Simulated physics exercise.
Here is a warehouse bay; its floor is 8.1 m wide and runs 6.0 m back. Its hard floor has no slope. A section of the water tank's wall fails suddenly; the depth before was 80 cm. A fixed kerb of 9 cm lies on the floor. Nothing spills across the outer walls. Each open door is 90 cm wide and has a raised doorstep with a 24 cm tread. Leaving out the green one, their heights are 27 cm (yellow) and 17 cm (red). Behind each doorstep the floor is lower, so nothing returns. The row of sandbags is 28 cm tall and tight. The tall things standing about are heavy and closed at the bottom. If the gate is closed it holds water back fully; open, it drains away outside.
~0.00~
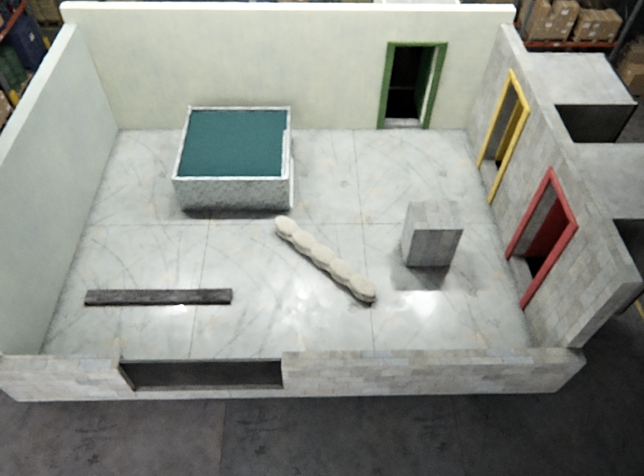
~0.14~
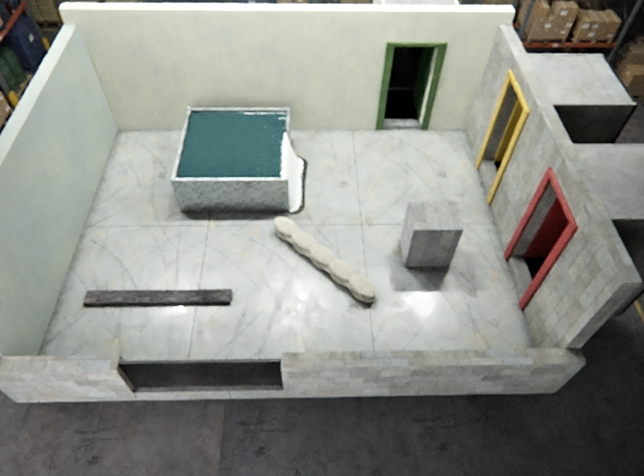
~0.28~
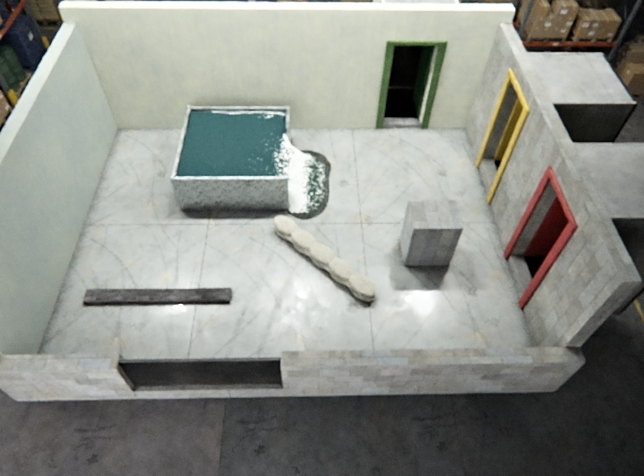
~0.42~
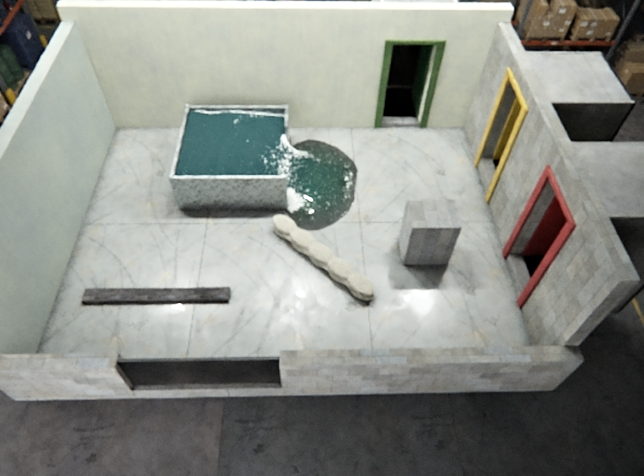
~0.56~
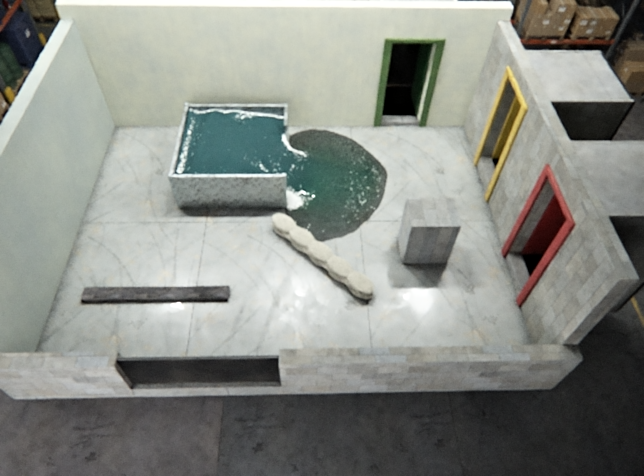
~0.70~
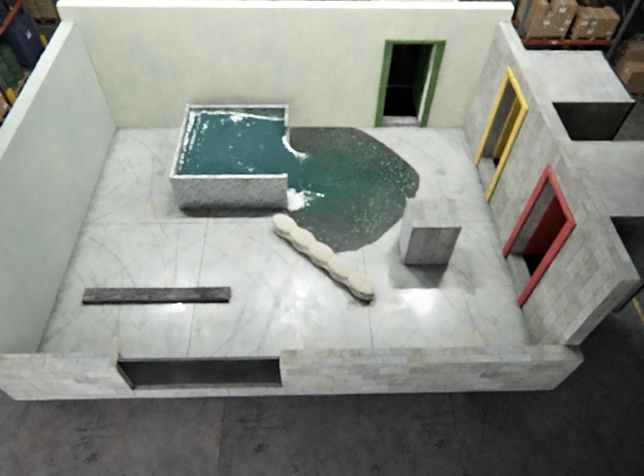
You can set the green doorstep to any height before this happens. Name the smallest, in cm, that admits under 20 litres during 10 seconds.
At least 16 cm or so.
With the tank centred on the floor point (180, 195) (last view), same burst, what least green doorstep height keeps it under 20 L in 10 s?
About 15 cm.
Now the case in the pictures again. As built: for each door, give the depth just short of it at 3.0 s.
Depths in cm: Yellow 32, green 17, red 13.
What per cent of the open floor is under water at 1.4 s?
Near 35 per cent is wet.
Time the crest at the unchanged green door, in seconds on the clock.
At about 3.8 s.
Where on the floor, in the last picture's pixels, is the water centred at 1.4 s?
At about (290, 177).
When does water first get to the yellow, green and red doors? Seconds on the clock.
Arrival: Yellow 1.0 s, green 1.0 s, red 1.8 s.
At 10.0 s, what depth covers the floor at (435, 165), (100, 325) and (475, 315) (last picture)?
In that order: 10, 10 and 11 cm.
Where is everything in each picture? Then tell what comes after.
The water tank at (236, 144) is whole and still, 80 cm deep; the green door at (409, 92) is dry, in the first picture.
The gap is at (287, 172), the front 0.4 m out at (304, 167); the back of the water tank holds 80 cm, in the second picture.
The gap is at (287, 173), the front 0.8 m out at (326, 175); the back of the water tank holds 80 cm, in the third picture.
The front is at (353, 176), 1.4 m from the gap at (285, 174); 2.7 m2 of floor is wet, 79 cm left at the back, in the fourth picture.
The front is at (383, 175), 2.1 m from the gap at (285, 173); 4.8 m2 of floor is wet, 72 cm left at the back, in the fifth picture.
The front is at (416, 181), 2.8 m from the gap at (286, 173); 7.2 m2 of floor is wet, 67 cm left at the back; the green door at (407, 90), 3.2 m from the gap, is still 0.8 m from the nearest water, in the sixth picture.
After 1.4 s water covers 35 % of the floor, deepest (40 cm) near (297, 190); 11 cm at the green door, 0 litres in over its 12 cm doorstep.
After 3.0 s water covers 45 % of the floor, deepest (34 cm) near (439, 171); 17 cm at the green door, 3 litres in over its 12 cm doorstep.
After 10.0 s water covers 90 % of the floor, deepest (13 cm) near (531, 368); 9 cm at the green door, 67 litres in over its 12 cm doorstep.
At the green door as built, the water arrived by 1.0 s and peaked near 22 cm at 3.8 s.
Run again over the same 10 s with other heights there, 52 litres in over 13 cm, 4 litres over 20.5 cm. The limit of 20 litres is kept from about 16 cm up.
